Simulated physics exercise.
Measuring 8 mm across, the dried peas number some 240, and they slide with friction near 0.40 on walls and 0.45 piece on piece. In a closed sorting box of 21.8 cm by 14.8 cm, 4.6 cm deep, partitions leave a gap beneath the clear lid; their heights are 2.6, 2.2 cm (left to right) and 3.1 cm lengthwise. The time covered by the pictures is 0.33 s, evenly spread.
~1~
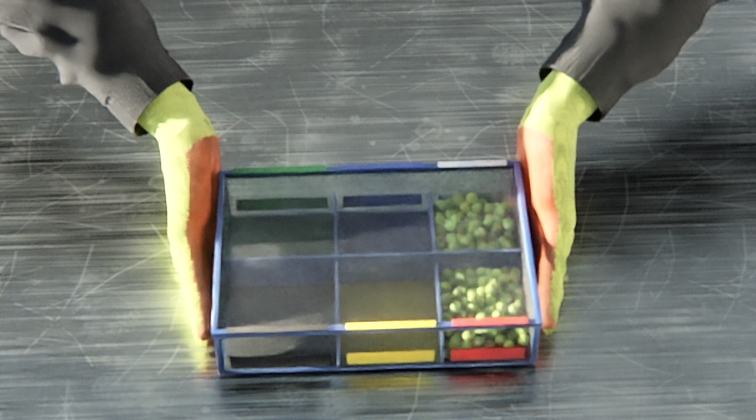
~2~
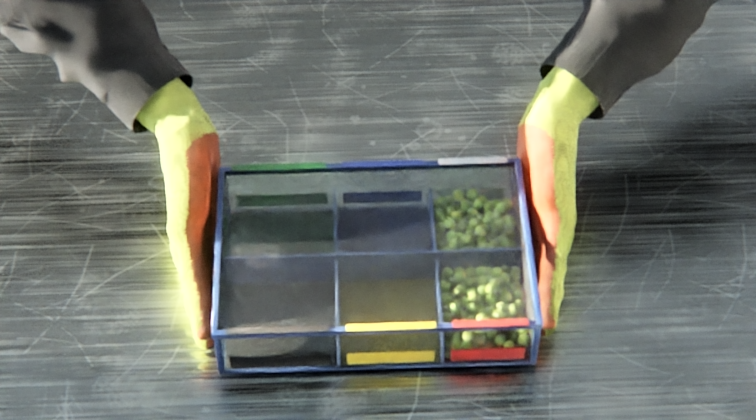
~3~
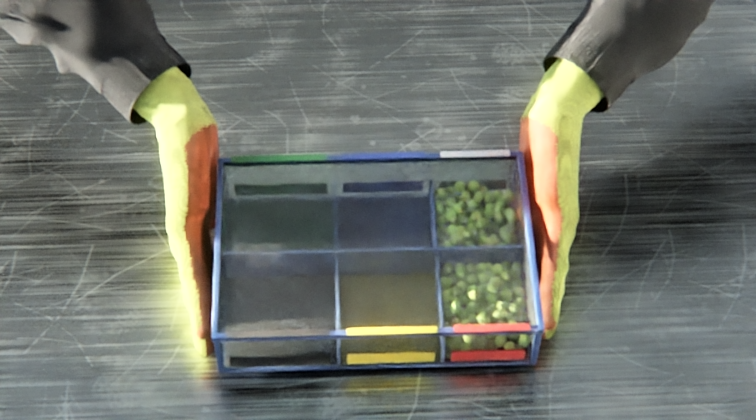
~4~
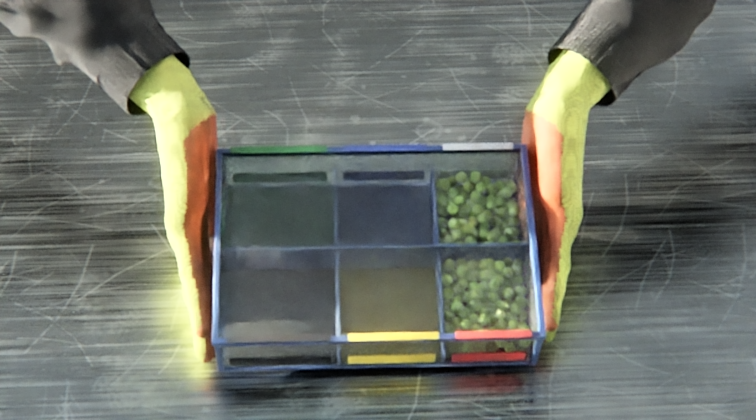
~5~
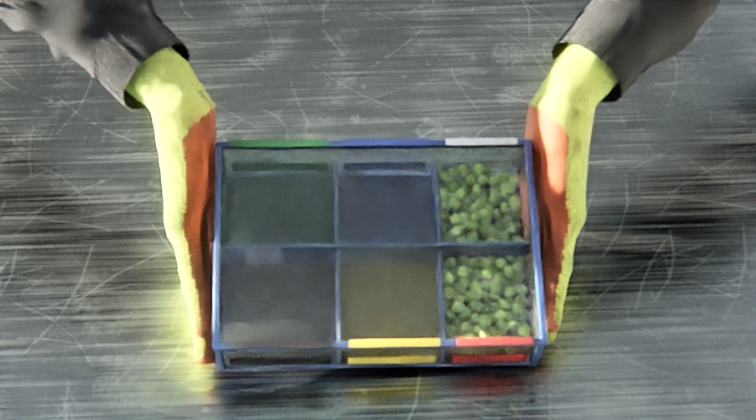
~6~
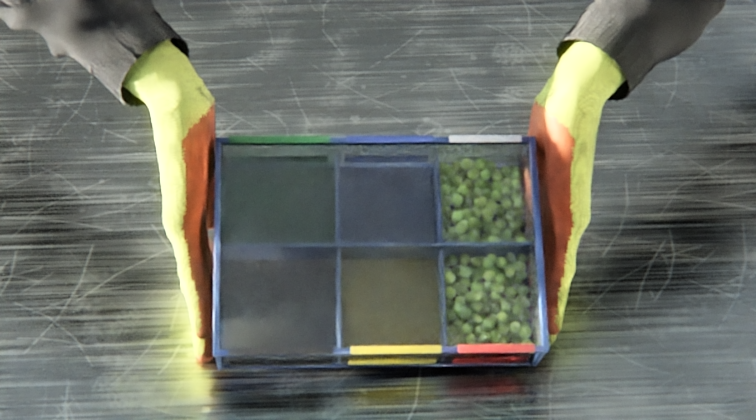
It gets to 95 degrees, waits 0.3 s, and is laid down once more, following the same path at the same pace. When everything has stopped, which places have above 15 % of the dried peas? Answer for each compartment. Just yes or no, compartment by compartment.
Red gets a yes, blue gets a no, green gets a no, yellow gets a no, white gets a yes, black gets a no.
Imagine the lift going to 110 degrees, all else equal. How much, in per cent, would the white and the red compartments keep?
White 20 %; red 70 %.
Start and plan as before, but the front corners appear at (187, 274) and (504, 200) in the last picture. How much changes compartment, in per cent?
My guess is close to 75 per cent.
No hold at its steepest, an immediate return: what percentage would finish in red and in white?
Red keeps 60% and white keeps 30%.
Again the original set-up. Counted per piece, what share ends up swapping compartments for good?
Near 20 per cent, all told.
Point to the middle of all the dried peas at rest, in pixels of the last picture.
Estimated resting centre: Around (485, 316).
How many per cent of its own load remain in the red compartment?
Something like 90 in a hundred.
Then, 1.04 s after the last picture, tilt 95 degrees; red 60 %, yellow 5 %, white 35 %.
Then, 1.73 s after the last picture, tilt 47 degrees; red 60 %, yellow 5 %, white 30 %.
Then, 2.46 s after the last picture, tilt 0 degrees; red 60 %, yellow 10 %, white 30 %.
In the end, red 60 %, blue 0 %, green 0 %, yellow 10 %, white 30 %, black 0 %.
